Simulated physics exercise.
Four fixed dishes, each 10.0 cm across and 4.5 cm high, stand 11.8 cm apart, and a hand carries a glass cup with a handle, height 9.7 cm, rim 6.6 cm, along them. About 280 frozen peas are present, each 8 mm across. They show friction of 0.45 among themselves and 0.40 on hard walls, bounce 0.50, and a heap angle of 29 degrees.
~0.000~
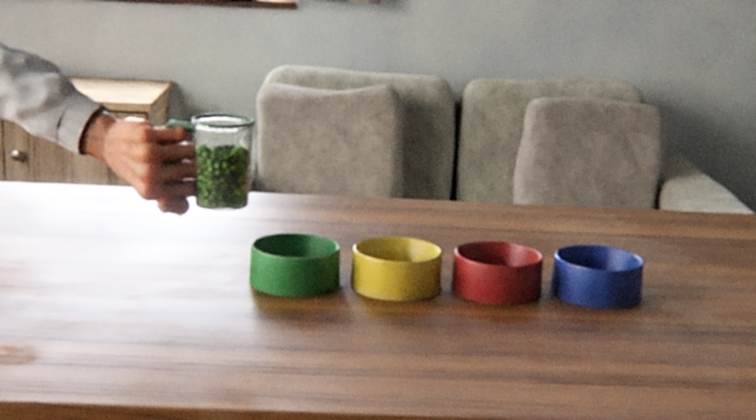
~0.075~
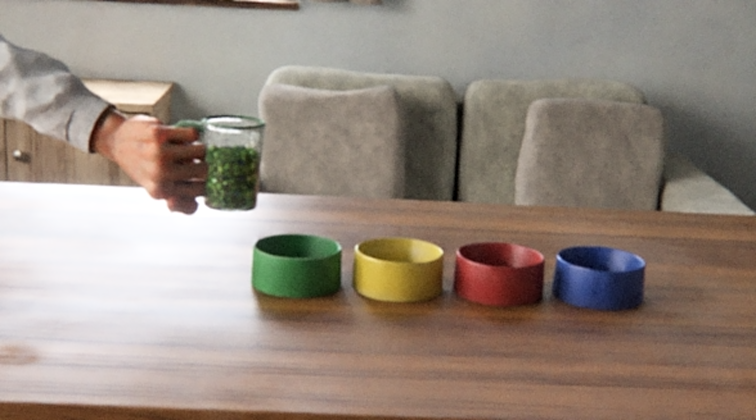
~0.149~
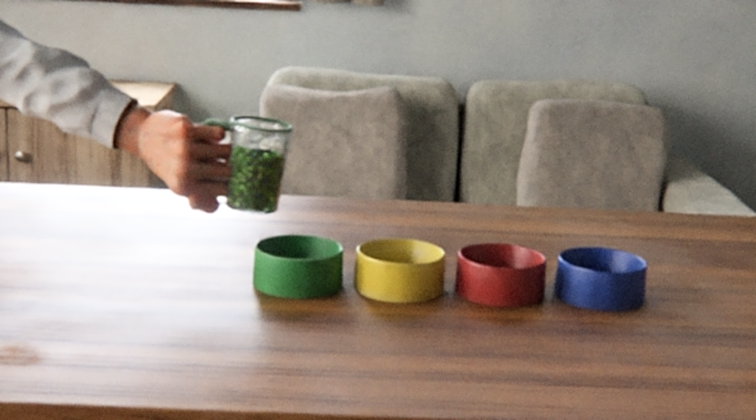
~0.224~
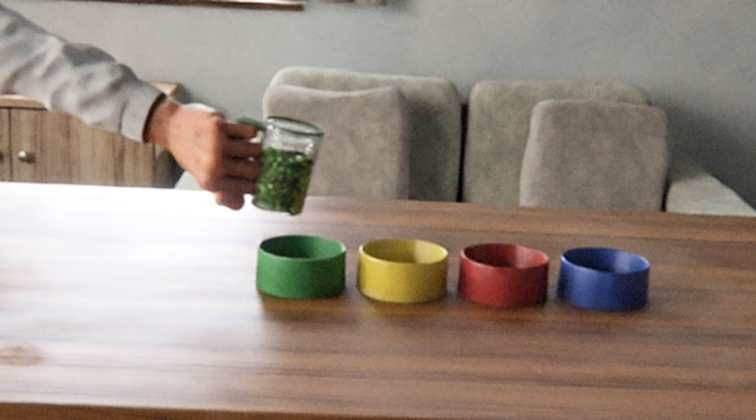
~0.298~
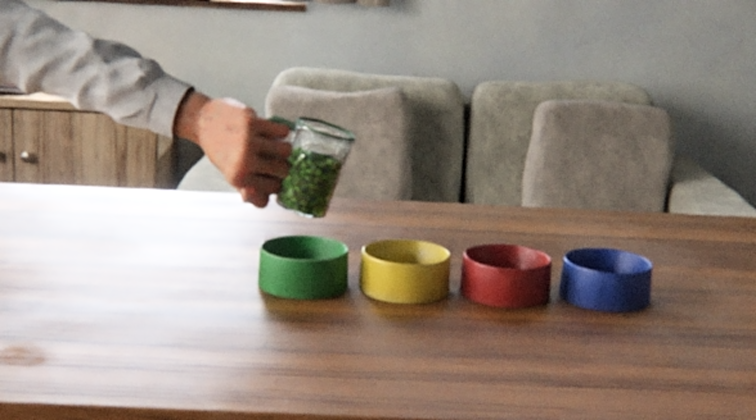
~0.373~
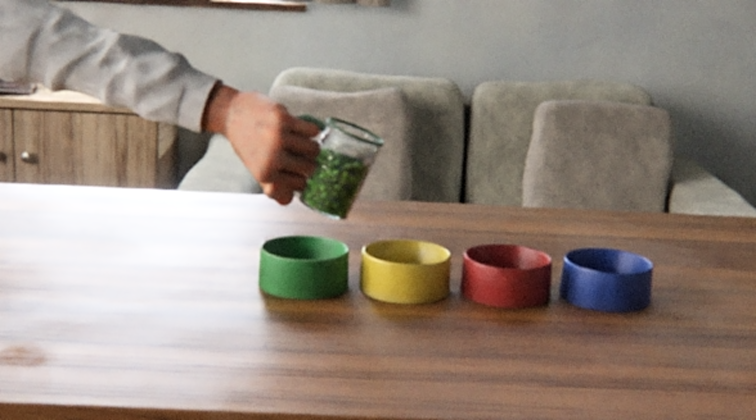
At a wooden table, a hand carries a glass cup of green peas rightward above four coloured dishes, gradually tilting it.
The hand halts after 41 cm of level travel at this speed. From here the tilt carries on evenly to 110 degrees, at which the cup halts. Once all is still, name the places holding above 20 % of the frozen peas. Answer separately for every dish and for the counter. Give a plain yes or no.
Red - no, blue - yes, green - no, yellow - no, counter - no.
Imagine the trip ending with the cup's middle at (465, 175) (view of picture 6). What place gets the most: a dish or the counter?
Most goes to: Red.
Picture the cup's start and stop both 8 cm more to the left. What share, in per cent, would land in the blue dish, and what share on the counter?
I'd expect blue at 50 and the counter at 50.
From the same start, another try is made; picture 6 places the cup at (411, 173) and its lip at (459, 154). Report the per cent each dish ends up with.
Per cent kept: Red 0; blue 80; green 0; yellow 0.
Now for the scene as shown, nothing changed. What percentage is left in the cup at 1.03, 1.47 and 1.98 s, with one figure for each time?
It goes roughly like this: 100, 100, 45 per cent.
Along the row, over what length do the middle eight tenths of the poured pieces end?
About 7 cm.
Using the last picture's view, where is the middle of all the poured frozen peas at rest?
After settling, the middle sits near (620, 284).
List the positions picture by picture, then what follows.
Cup at (222, 163), tilt 0 degrees, lip at (252, 122), moved 0.0 cm; middle of the pieces at (220, 177); green dish at (296, 246); yellow dish at (398, 250); red dish at (499, 254); blue dish at (599, 258), in the first frame.
Cup at (232, 164), tilt 2 degrees, lip at (264, 124), moved 0.9 cm; middle of the pieces at (229, 178), in the second frame.
Cup at (256, 165), tilt 6 degrees, lip at (291, 128), moved 3.5 cm; middle of the pieces at (252, 180), in the third frame.
Cup at (285, 167), tilt 11 degrees, lip at (323, 133), moved 6.4 cm; middle of the pieces at (280, 180), in the fourth frame.
Cup at (313, 168), tilt 15 degrees, lip at (354, 138), moved 9.3 cm; middle of the pieces at (306, 182), in the fifth frame.
Cup at (339, 170), tilt 20 degrees, lip at (382, 143), moved 12.2 cm; middle of the pieces at (331, 182); green dish at (305, 248); yellow dish at (406, 252); red dish at (508, 257); blue dish at (608, 261). Its pace works out near 65 degrees a second; the hand travels 39 cm a second, in the sixth frame.
After 1.03 s, tilt 62 degrees; cup holds 100 %.
After 1.47 s, tilt 91 degrees; cup holds 100 %.
Then, at 1.98 s, tilt 110 degrees; cup holds 45 %, blue 45 %.
At rest (3.2 s), red 0 %, blue 90 %, green 0 %, yellow 0 %, counter 10 %.
